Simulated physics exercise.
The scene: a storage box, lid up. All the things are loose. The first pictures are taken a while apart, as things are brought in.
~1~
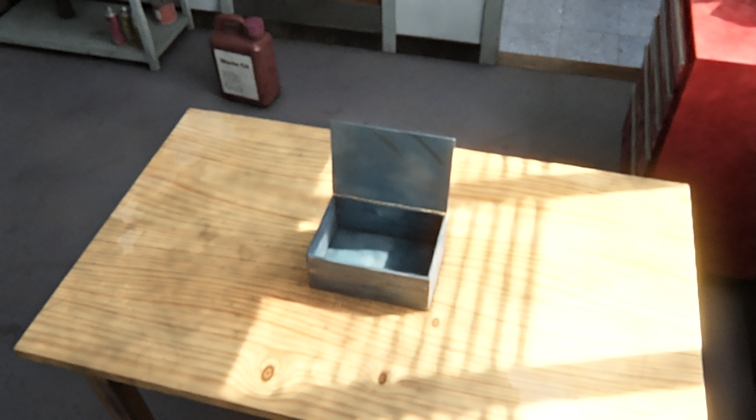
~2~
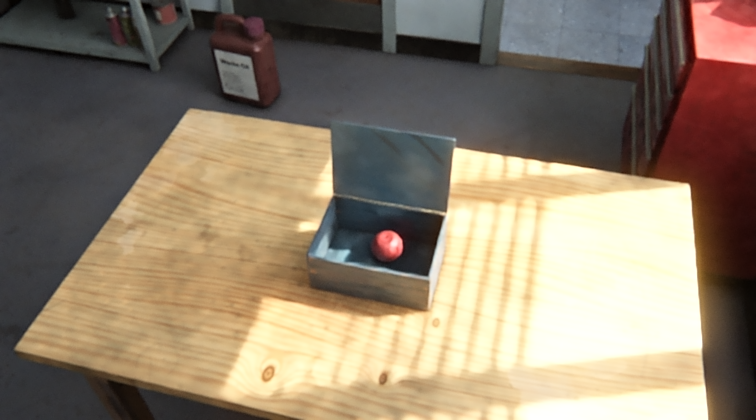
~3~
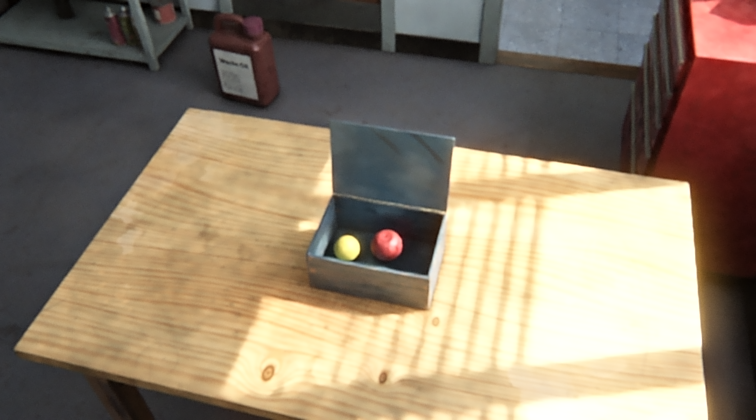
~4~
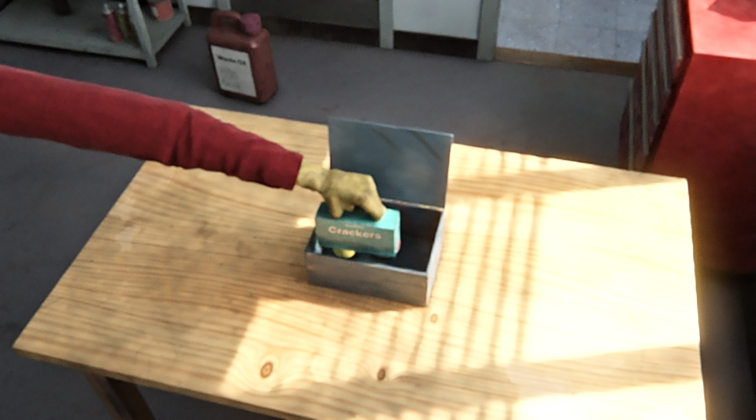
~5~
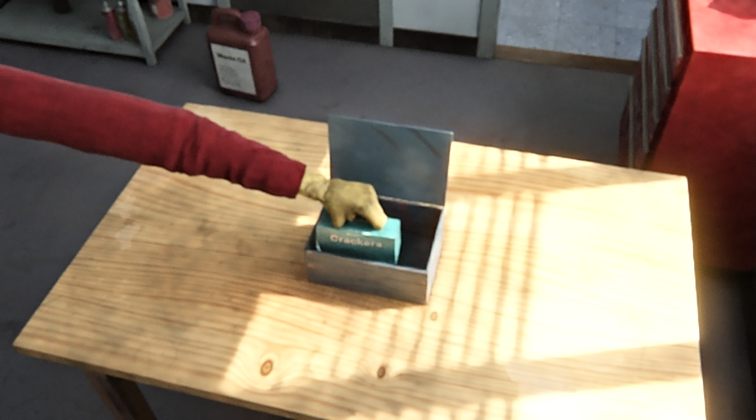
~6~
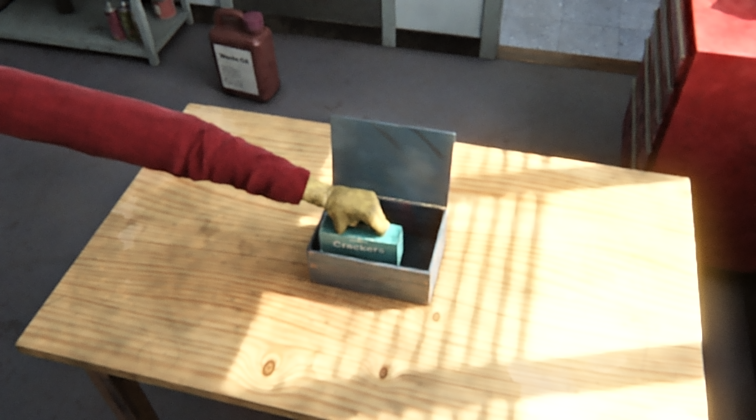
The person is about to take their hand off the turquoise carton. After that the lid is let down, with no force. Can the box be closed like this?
The lid shuts flat.
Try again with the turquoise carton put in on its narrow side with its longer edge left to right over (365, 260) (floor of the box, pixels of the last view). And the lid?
Then it sits on the rim.
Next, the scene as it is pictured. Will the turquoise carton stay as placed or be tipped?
The turquoise carton keeps its pose.
Then, 0.80 s on from there, lid starting down; turquoise carton shifted a little near (361, 262); yellow lemon shifted a little.
Then, 1.50 s on from there, lid 65° above the rim; turquoise carton shifted a little near (361, 262); yellow lemon shifted a little.
Then, 1.80 s on from there, lid 35° above the rim; turquoise carton shifted a little near (361, 262); yellow lemon shifted a little.
Then, 2.00 s on from there, lid 8° above the rim; turquoise carton shifted a little near (361, 262); yellow lemon shifted a little.
In the end, lid shut; moved from the start, turquoise carton; the other 2 unmoved. At the end, from the last picture's camera, turquoise carton near (361, 262).
